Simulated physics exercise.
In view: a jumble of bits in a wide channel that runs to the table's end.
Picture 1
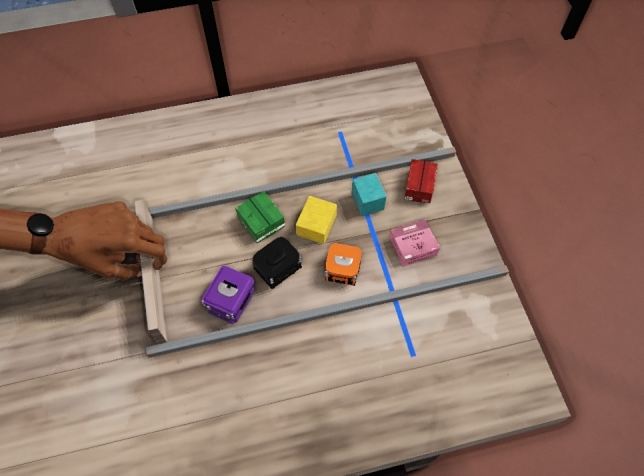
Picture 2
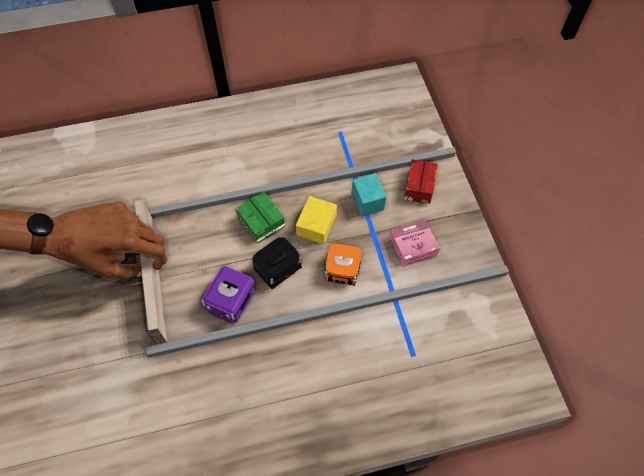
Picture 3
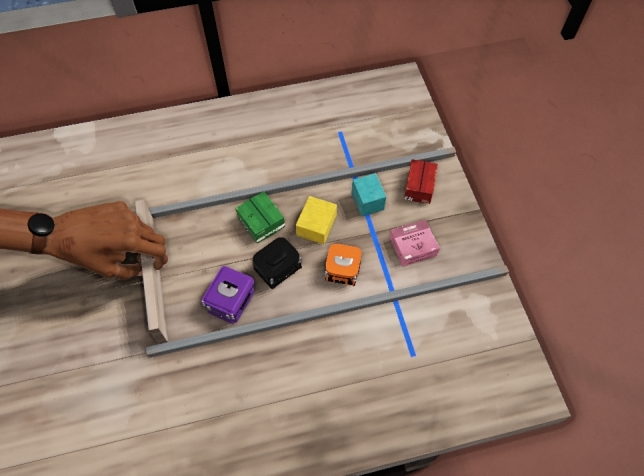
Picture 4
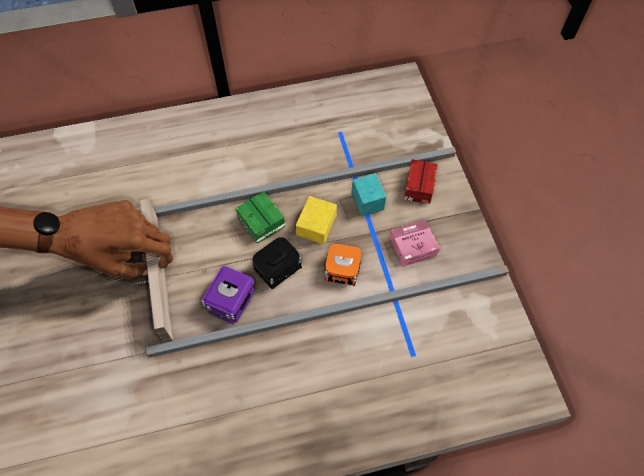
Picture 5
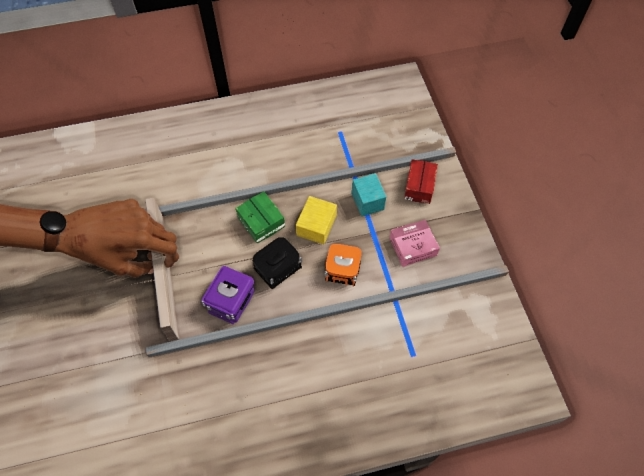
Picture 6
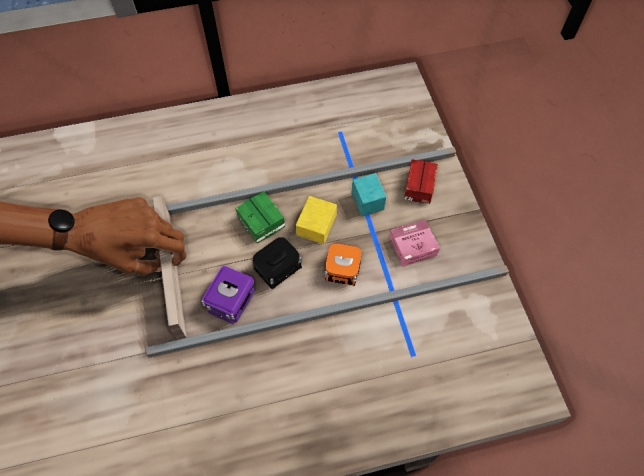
On a wooden table, eight small coloured boxes and blocks sit scattered between two grey rails, with a blue line of tape crossing near the right. A hand wearing a dark watch holds a board at the left, still at first, then slides it slightly right while the boxes stay put.
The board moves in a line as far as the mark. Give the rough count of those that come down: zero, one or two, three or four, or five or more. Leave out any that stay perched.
The number that fall off is zero.
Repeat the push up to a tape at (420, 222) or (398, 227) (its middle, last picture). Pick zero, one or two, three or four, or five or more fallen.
For each place: Three or four; one or two.
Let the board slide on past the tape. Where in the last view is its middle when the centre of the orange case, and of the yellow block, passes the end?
For the orange case at (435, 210), for the yellow block at (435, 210).
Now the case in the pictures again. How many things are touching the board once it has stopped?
3 of them.
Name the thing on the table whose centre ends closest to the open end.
It is the red box.
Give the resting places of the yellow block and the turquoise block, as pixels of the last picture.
The yellow block at (410, 188), the turquoise block at (436, 182).
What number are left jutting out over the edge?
It comes to 1.
A little later, none off yet; red box at rest near (421, 182); pink box at rest near (414, 243); turquoise block at rest near (369, 195).
When it is over, the number that fall off is zero.
